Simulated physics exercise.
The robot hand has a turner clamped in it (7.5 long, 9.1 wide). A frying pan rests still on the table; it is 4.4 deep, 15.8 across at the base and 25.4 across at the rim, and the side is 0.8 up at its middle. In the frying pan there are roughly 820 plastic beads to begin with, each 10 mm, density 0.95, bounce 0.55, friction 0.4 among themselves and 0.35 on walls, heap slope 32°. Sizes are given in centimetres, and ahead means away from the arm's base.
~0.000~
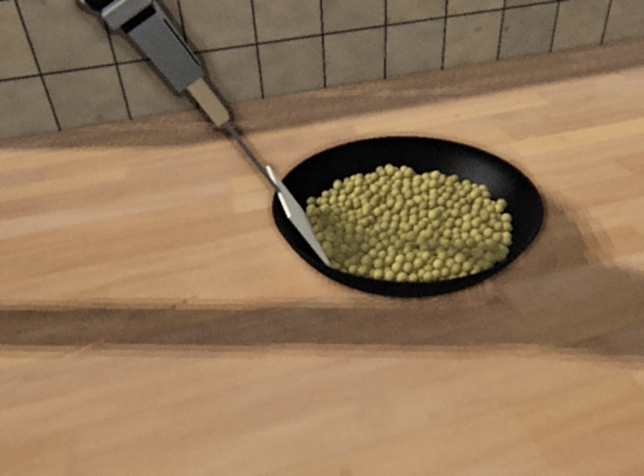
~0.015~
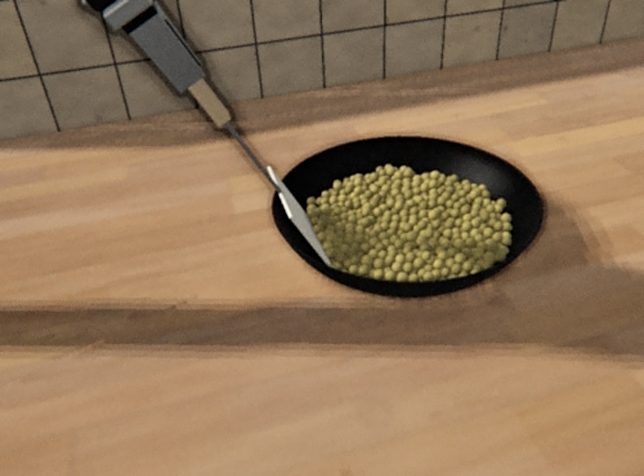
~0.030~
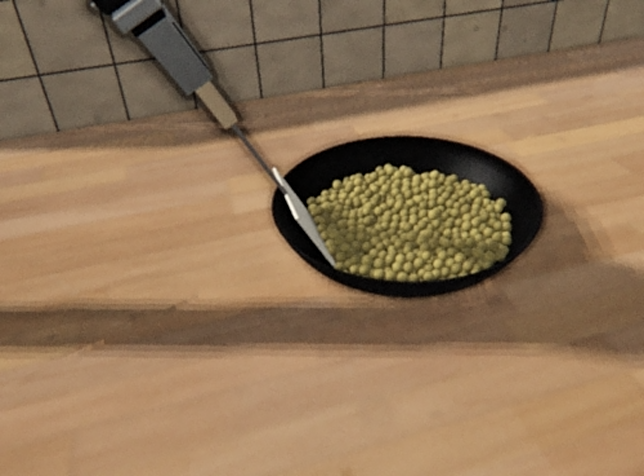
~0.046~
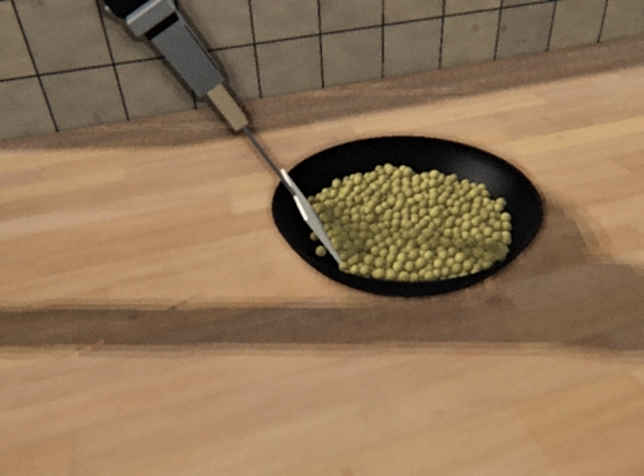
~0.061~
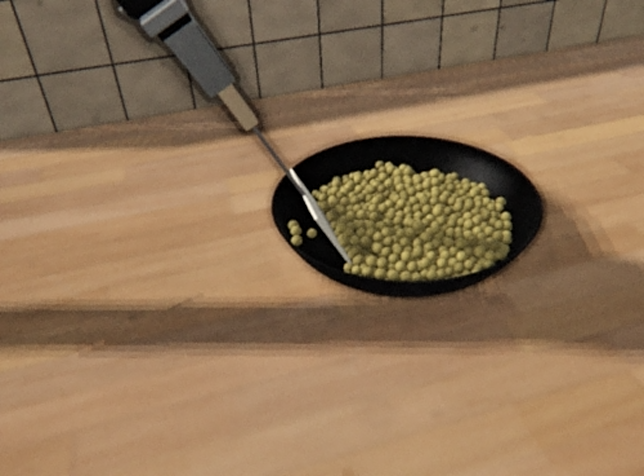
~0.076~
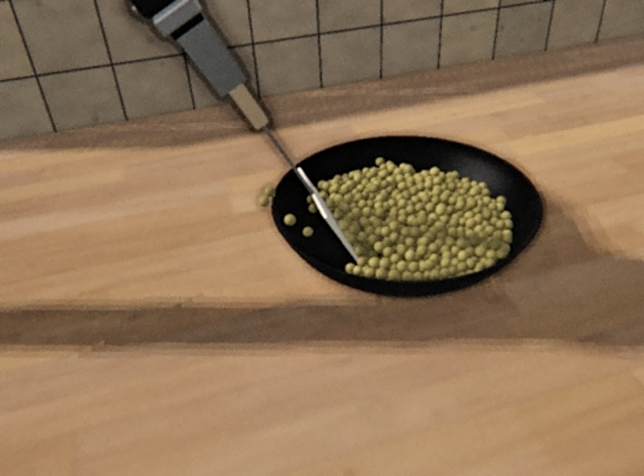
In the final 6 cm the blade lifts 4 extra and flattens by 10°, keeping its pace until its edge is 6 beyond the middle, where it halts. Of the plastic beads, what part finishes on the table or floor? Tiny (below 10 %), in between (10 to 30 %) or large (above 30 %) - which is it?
Tiny, so below 10 %.
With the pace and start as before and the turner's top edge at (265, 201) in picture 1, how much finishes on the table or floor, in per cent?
About 0%.
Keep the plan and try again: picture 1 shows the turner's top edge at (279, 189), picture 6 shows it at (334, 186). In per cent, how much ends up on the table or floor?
Close to 15 in a hundred.
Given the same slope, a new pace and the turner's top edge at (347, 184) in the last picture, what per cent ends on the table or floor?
Expect some 20 per cent there.
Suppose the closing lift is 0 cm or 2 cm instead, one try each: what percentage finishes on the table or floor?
5 and 0 per cent.
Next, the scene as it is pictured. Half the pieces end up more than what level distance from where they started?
Near 3 cm, measured level.
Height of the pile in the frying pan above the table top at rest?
Peak at rest, approximately 5.5 centimetres.
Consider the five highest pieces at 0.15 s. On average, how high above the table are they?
About 15 cm.
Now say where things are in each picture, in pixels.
In the first picture, turner top edge at (278, 190), sloping 63°; upper third of the load around (401, 216), from x 310 to 505, top at y 170; 817 in the frying pan.
In the second picture, turner top edge at (279, 190), sloping 63°; upper third of the load around (401, 216), from x 310 to 505, top at y 170.
In the third picture, turner top edge at (285, 192), sloping 63°; upper third of the load around (398, 215), from x 310 to 505, top at y 170.
In the fourth picture, turner top edge at (293, 193), sloping 63°; upper third of the load around (397, 213), from x 310 to 505, top at y 170.
In the fifth picture, turner top edge at (303, 193), sloping 63°; upper third of the load around (399, 211), from x 295 to 505, top at y 165.
In the sixth picture, turner top edge at (311, 191), sloping 63°; upper third of the load around (401, 211), from x 265 to 505, top at y 160; 816 in the frying pan, 1 on the blade or in flight.
By 0.15 s, sloping 63°, highest piece 25 above the table; 814 in the frying pan, 3 on the blade or in flight.
By 0.23 s, sloping 58°, highest piece 36 above the table; 814 in the frying pan, 3 on the blade or in flight.
By 0.47 s, sloping 53°, highest piece 34 above the table; 800 in the frying pan, 15 on the table or floor, 2 on the blade or in flight.
By 1.52 s, sloping 53°, highest piece 5 above the table; 800 in the frying pan, 17 on the table or floor.
Final count, 800 in the frying pan, 17 on the table or floor. That is 2 % on the table or floor.
